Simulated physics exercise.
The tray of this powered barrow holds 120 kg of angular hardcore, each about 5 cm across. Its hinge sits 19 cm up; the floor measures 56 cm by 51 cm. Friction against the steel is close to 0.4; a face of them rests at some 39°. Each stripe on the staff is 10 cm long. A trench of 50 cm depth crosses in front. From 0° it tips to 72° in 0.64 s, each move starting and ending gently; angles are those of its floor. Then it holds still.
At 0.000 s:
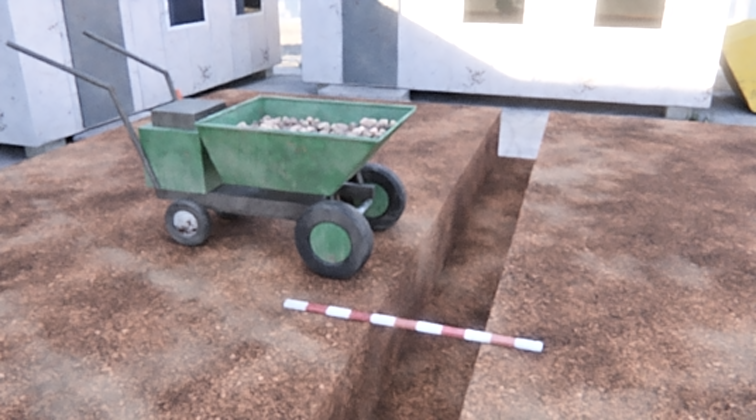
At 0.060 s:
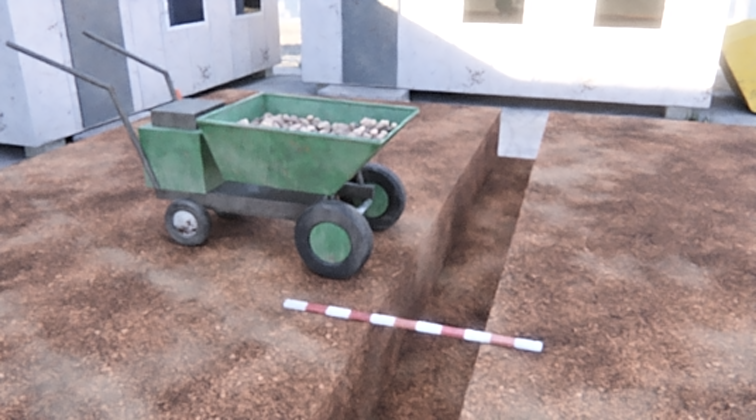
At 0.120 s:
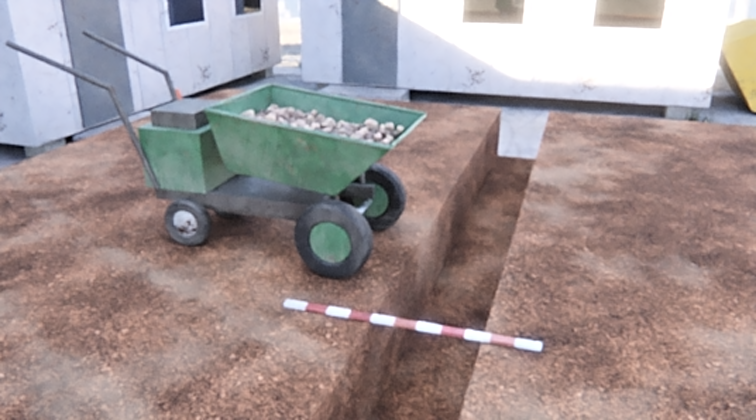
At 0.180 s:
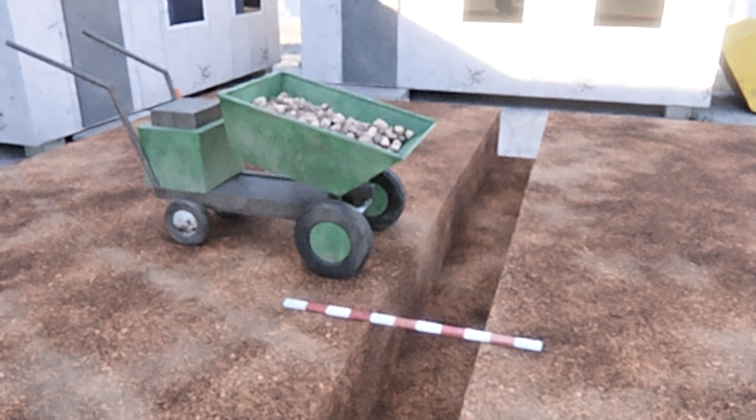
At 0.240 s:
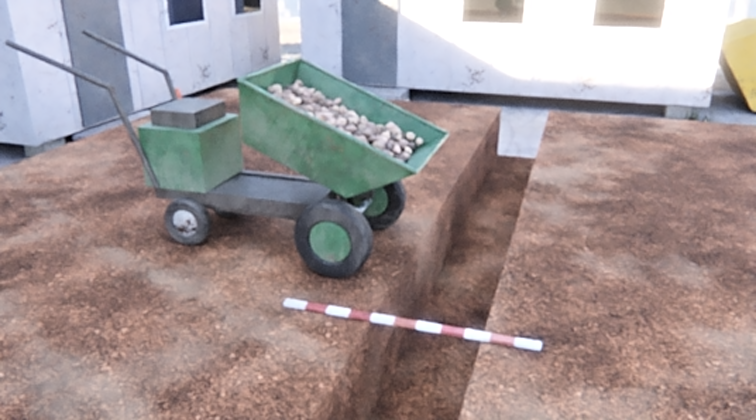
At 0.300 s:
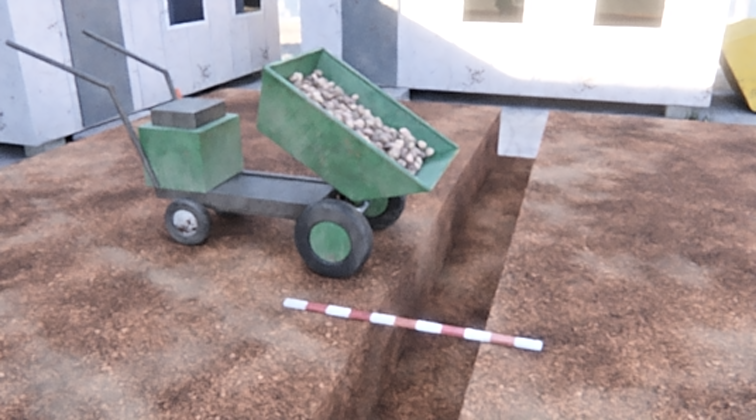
A green barrow's tray, loaded with stones, tilted slowly at first and then more steeply, its back end rising and its front lip dipping toward the right, while the wheels stayed still beside a trench.
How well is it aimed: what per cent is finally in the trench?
Some 64 per cent of it.
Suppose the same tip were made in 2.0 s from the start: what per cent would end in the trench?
Then about 85 per cent.
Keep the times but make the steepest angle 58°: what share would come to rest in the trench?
Then about 25 per cent.
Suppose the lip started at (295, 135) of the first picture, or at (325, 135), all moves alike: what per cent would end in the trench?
About 85 and 100 per cent.
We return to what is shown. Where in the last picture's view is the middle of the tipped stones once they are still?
Near (486, 334).
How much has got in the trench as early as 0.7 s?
About 15 per cent by then.
After 0.5 s the floor is at 61°; 100 % in the tray; the foremost stones are at (438, 208).
After 0.7 s the floor is at 72°; 82 % in the tray, 14 % in the trench, 3 % past the trench; the foremost stones are at (512, 273).
After 1.1 s the floor is at 72°; 22 % in the tray, 42 % in the trench, 36 % past the trench; the foremost stones are at (670, 295).
After 3.0 s the floor is at 72°; 0 % in the tray, 64 % in the trench, 36 % past the trench; the foremost stones are past the picture's edge.
